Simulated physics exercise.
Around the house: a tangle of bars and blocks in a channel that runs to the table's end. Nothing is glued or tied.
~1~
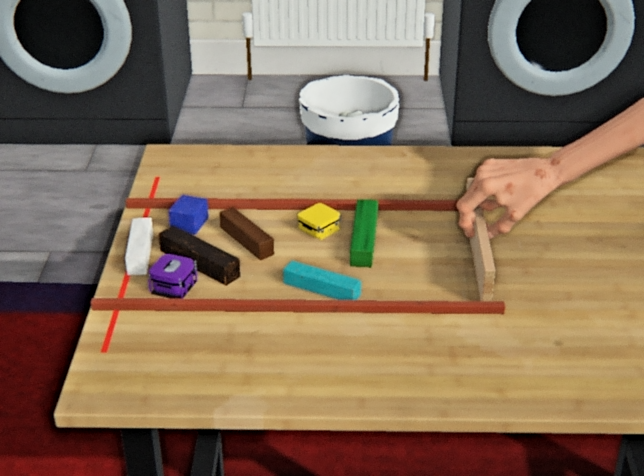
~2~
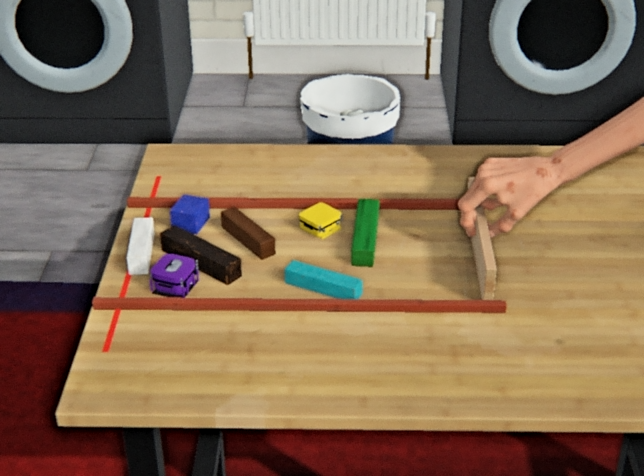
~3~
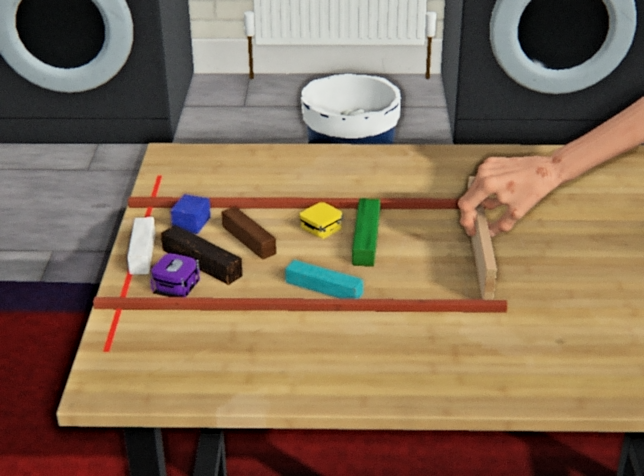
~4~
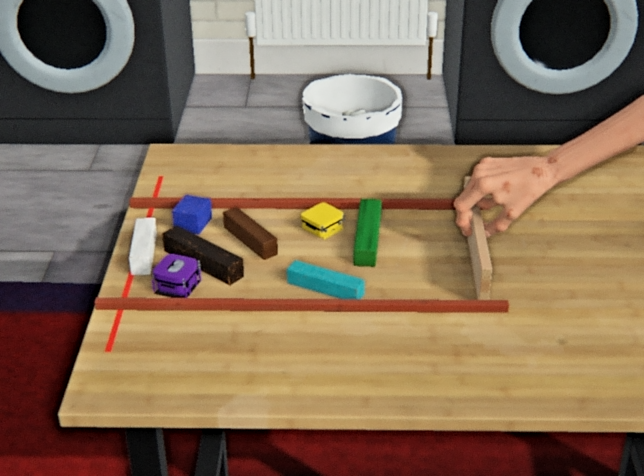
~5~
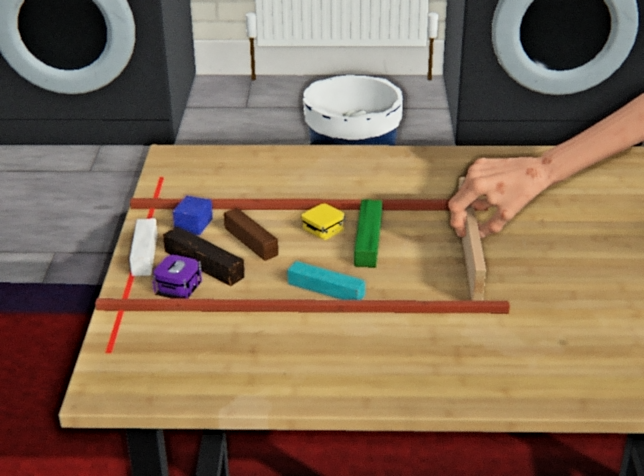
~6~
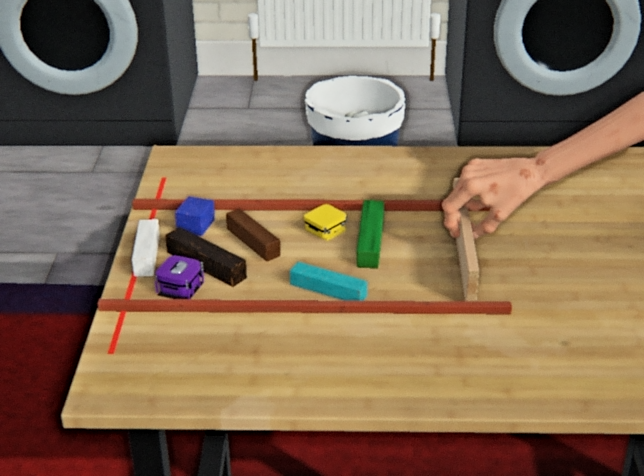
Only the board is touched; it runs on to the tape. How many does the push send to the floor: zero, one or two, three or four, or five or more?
Here the number that fall off is five or more.
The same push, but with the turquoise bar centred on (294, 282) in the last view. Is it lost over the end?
Then it falls.
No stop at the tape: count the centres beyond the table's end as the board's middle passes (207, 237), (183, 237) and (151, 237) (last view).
It would be 1, 3 and 6.
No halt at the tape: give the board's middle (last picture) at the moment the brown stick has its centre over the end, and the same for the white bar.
About (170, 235), and (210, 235) for the other.
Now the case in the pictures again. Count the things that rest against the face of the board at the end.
That makes 1.
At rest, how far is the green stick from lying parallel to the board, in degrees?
Roughly 0° out of line.
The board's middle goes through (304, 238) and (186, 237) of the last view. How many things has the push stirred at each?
The counts are 4 and 8.
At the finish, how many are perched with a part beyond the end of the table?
That would be 0.
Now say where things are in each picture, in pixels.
In the first picture, white bar (140, 246); purple case (173, 277); blue block (189, 215); board (479, 239); tape (134, 254).
In the second picture, purple case (174, 277); brown stick (248, 232).
In the third picture, blue block (191, 214); turquoise bar (324, 281).
In the fourth picture, white bar (143, 246); yellow case (322, 222).
In the fifth picture, purple case (177, 278); green stick (369, 232).
In the sixth picture, white bar (146, 248); purple case (179, 278); blue block (195, 216); board (464, 239); tape (141, 255).
Soon after, none off yet; white bar at rest near (146, 248); purple case at rest near (179, 278); blue block at rest near (195, 216).
Then, none off yet; white bar at rest near (144, 247); purple case moved a little near (160, 283); blue block moved about its own width near (170, 212).
At rest, the number that fall off is five or more; fallen, turquoise bar, yellow case, brown stick, black bar, blue block, purple case and white bar.
